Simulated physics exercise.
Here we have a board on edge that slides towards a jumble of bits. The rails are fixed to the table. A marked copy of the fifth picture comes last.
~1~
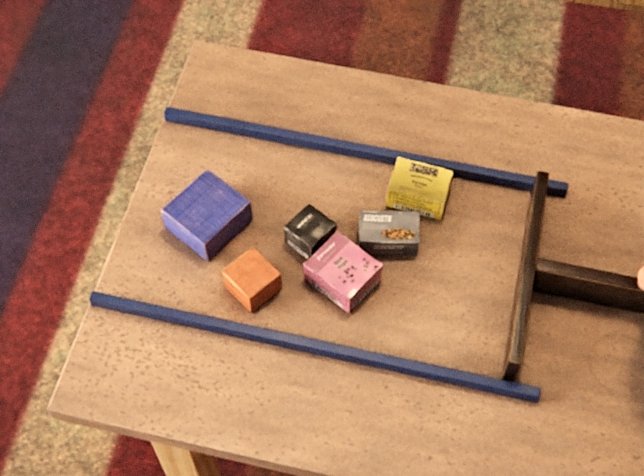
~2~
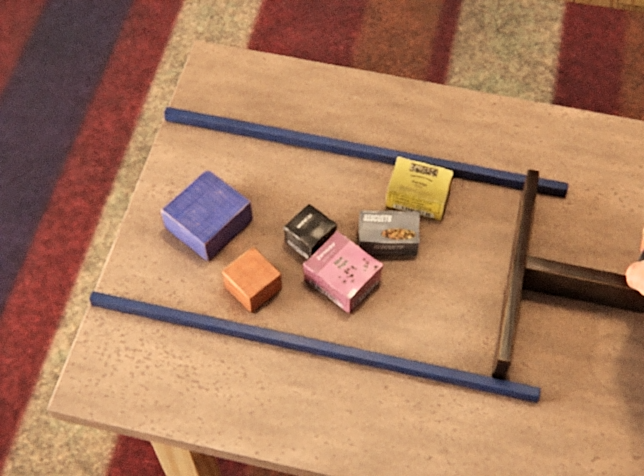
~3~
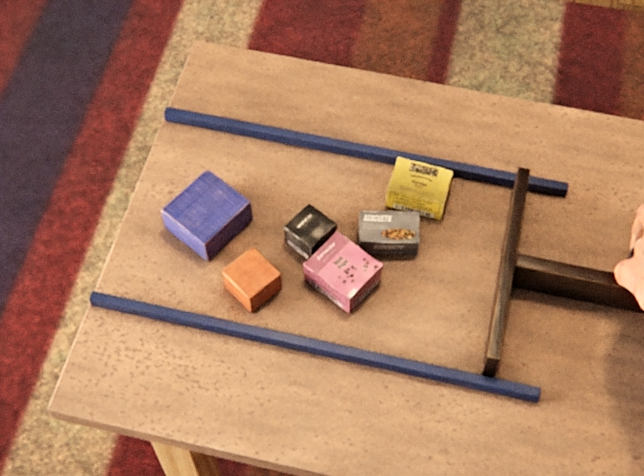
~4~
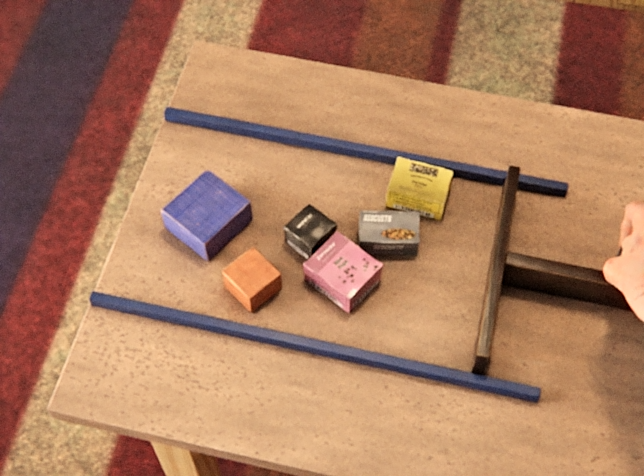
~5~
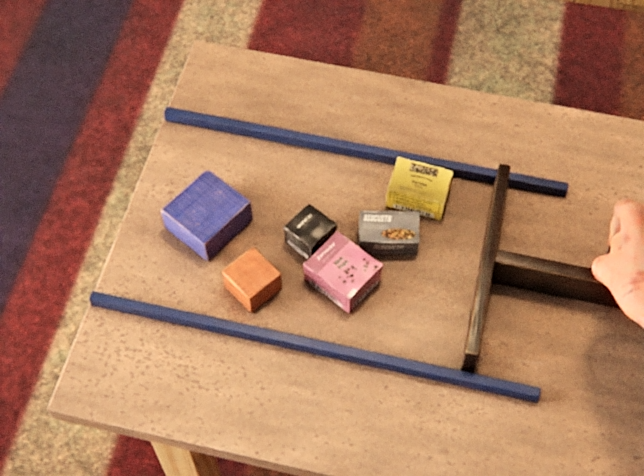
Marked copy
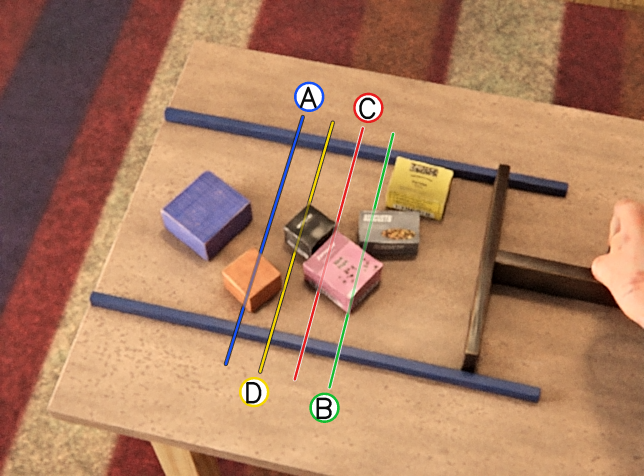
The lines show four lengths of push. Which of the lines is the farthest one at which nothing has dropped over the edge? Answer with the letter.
Line A.
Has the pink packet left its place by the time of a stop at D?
Yes.
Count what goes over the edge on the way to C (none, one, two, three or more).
In all, none.
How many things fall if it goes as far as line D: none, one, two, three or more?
In all, none.
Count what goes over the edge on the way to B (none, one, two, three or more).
The count is none.
On the copy, A at (267, 231); B at (364, 251); C at (331, 245); D at (299, 238).
On A. First, board (408, 237); yellow packet (386, 183); grey packet (375, 228).
Then, board (328, 221); blue block (192, 213); black packet (243, 224).
Finally, board (271, 209); blue block (140, 203); black packet (189, 212); nothing has fallen.
By contrast, B is safe but short; C is safe but short; D is safe but short.
